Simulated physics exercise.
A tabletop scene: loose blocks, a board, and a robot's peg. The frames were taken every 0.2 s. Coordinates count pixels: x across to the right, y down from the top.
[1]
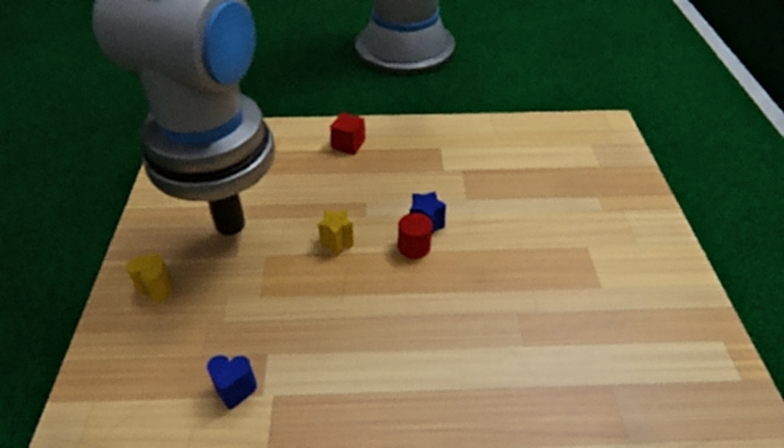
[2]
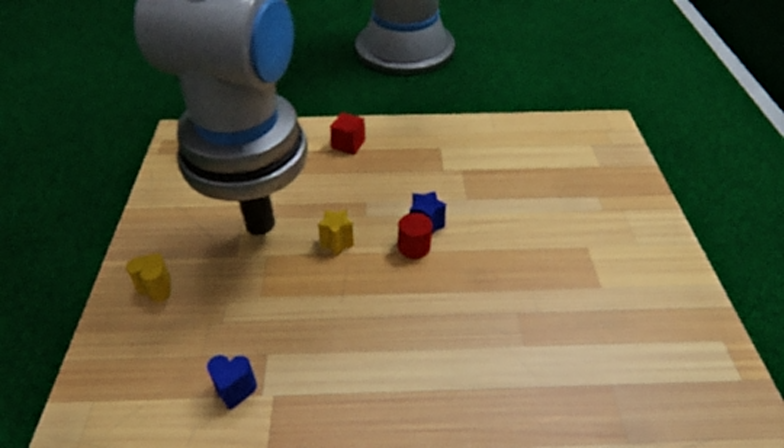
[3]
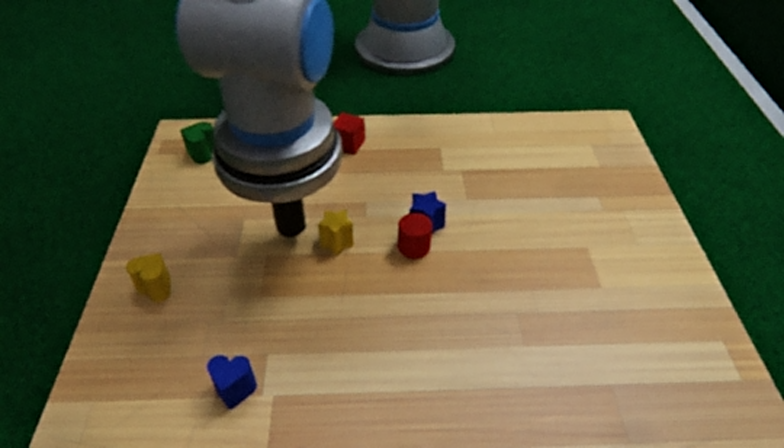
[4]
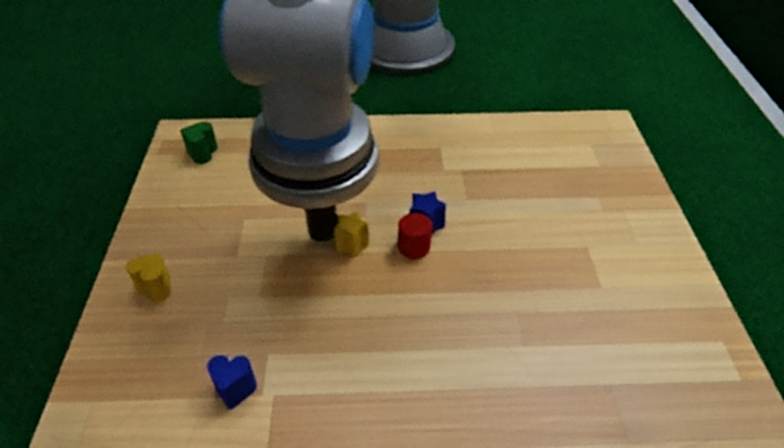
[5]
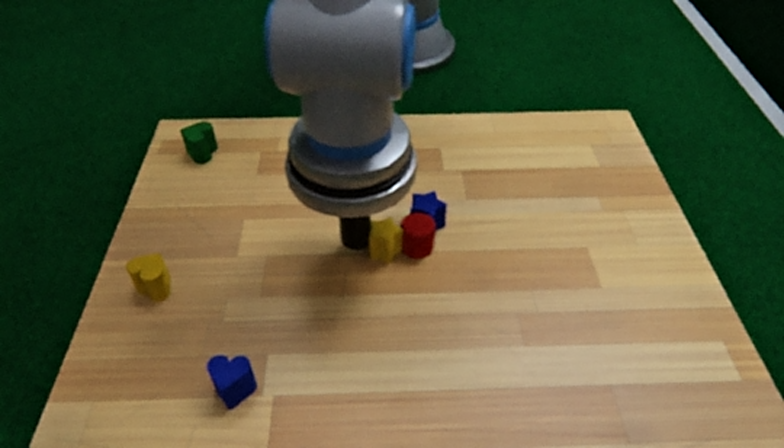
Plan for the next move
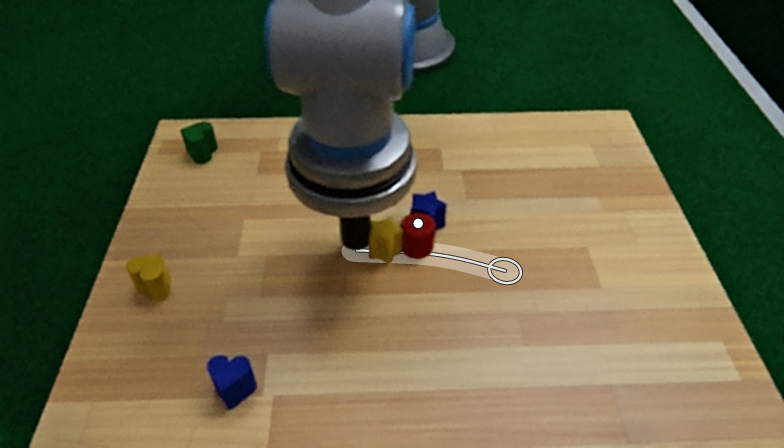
A robot arm moves right and pushes the yellow star block against the red round block.
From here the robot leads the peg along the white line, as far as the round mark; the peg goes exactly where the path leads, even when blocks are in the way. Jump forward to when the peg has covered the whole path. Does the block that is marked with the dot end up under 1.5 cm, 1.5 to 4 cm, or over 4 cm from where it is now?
That one ends up more than 4 cm from where it is now.
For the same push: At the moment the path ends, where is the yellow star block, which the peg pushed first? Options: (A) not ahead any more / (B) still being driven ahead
B.
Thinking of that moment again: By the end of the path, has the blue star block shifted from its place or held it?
By the time the path is finished, it has hardly shifted at all.
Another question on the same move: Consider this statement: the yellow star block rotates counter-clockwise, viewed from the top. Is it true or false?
That is false.
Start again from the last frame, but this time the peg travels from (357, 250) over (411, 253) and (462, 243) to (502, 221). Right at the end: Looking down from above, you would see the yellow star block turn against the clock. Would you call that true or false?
False.
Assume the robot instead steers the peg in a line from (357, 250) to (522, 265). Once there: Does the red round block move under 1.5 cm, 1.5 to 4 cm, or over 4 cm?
If I had to pick, the red round block travels beyond 4 cm here.
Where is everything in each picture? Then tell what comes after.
In the first frame, tip of the peg (231, 225), middles of tops, yellow star block (335, 219), red round block (415, 223), blue star block (427, 202).
In the second frame, peg (260, 225), nothing pushed.
In the third frame, peg (291, 227), nothing pushed.
In the fourth frame, peg (323, 231), yellow star block (350, 222).
In the fifth frame, peg (356, 239), yellow star block (384, 228), red round block (418, 223), blue star block (427, 202).
The line goes from (357, 250) by way of (431, 254) to (505, 271); the dot is on the red round block.
The first path, step by step. One third of the way, peg (408, 241); yellow star block (436, 236), turned 15° clockwise; red round block (465, 227).
Two thirds of the way, peg (458, 247); yellow star block (487, 244), turned 25° clockwise; red round block (511, 226).
At the end, peg (507, 259); yellow star block (538, 260), turned 30° clockwise; red round block (522, 227); blue star block unmoved.
